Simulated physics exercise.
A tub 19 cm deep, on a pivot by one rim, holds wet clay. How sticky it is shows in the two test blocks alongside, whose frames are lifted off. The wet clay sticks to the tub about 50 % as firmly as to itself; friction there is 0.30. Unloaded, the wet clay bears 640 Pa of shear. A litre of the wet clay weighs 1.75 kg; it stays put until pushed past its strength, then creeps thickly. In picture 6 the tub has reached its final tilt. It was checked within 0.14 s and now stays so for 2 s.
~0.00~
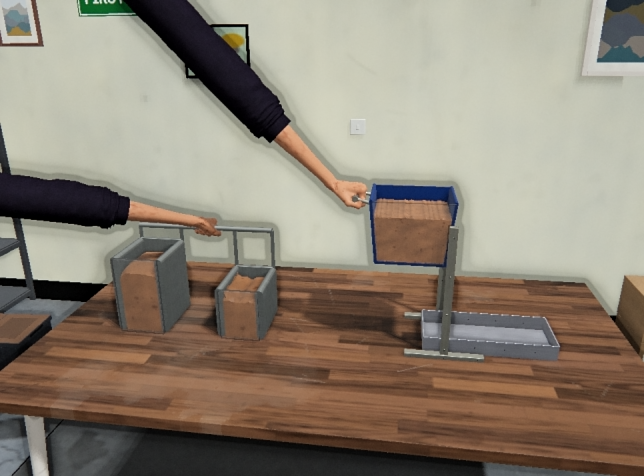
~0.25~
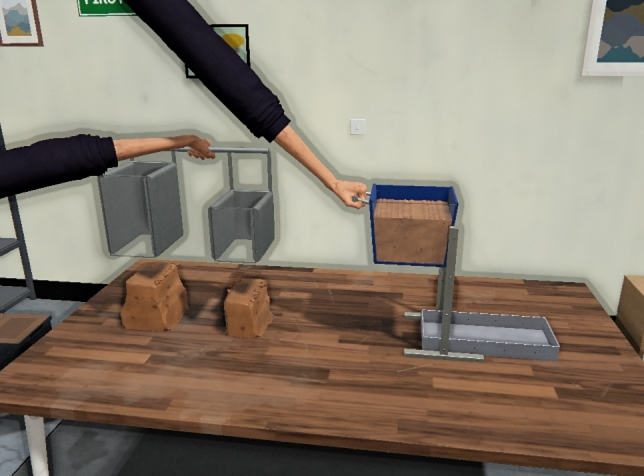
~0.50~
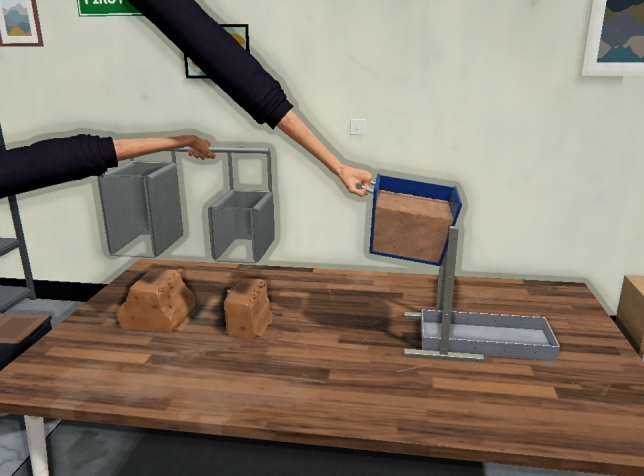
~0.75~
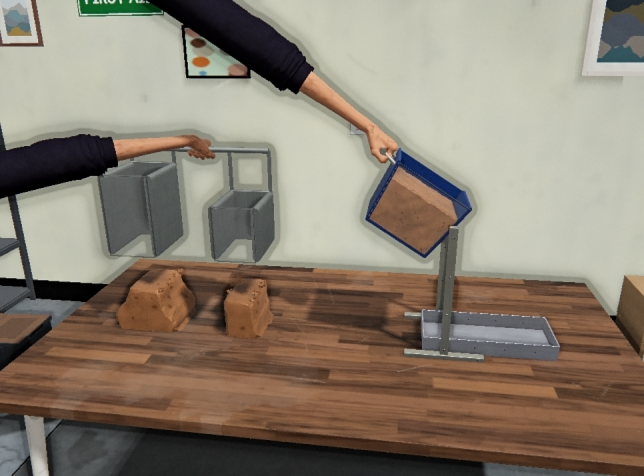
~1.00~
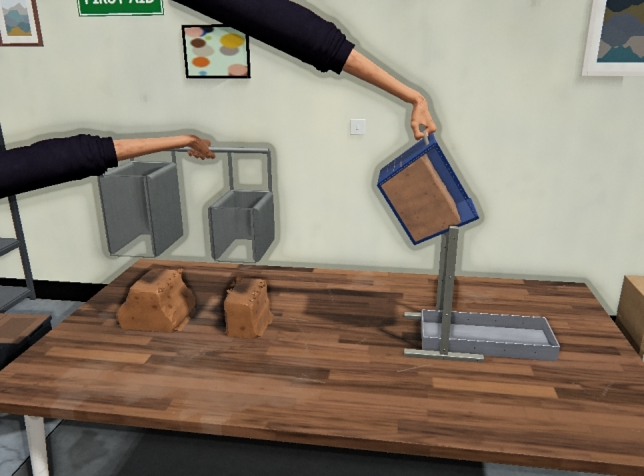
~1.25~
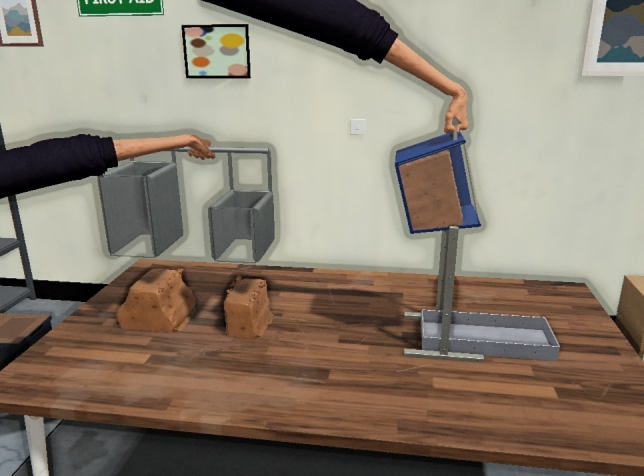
At a wooden table, one hand lifts grey moulds off two brown clay blocks, the left slumping, then another tilts a clay-filled blue tub.
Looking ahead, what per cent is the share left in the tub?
Close to 100 per cent.
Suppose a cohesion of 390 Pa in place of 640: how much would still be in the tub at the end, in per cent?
Then about 75 %.
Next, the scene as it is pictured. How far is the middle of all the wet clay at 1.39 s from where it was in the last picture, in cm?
Some 0 cm.
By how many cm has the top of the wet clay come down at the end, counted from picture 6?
Roughly 2 cm.
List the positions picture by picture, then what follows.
Handle-side rim at (372, 201), tilt 0 degrees; top of the wet clay at (430, 218); blocks stand 22 cm, 14 cm (left to right), in the first picture.
Handle-side rim at (372, 201), tilt 0 degrees; top of the wet clay at (430, 218); blocks stand 18 cm, 14 cm (left to right), in the second picture.
Handle-side rim at (377, 190), tilt 8 degrees; top of the wet clay at (381, 207); blocks stand 16 cm, 14 cm (left to right), in the third picture.
Handle-side rim at (401, 163), tilt 32 degrees; top of the wet clay at (396, 180); blocks stand 16 cm, 14 cm (left to right), in the fourth picture.
Handle-side rim at (436, 146), tilt 57 degrees; top of the wet clay at (420, 159); blocks stand 16 cm, 14 cm (left to right), in the fifth picture.
Handle-side rim at (465, 144), tilt 75 degrees; top of the wet clay at (444, 153); blocks stand 16 cm, 14 cm (left to right), in the sixth picture.
After 1.39 s, the tub is at 75 degrees and holds 100 %.
After 1.56 s, the tub is at 75 degrees and holds 100 %.
After 1.73 s, the tub is at 75 degrees and holds 100 %.
After 1.90 s, the tub is at 75 degrees and holds 100 %.
After 3.25 s, at the end, the tub is at 75 degrees and holds 100 %.
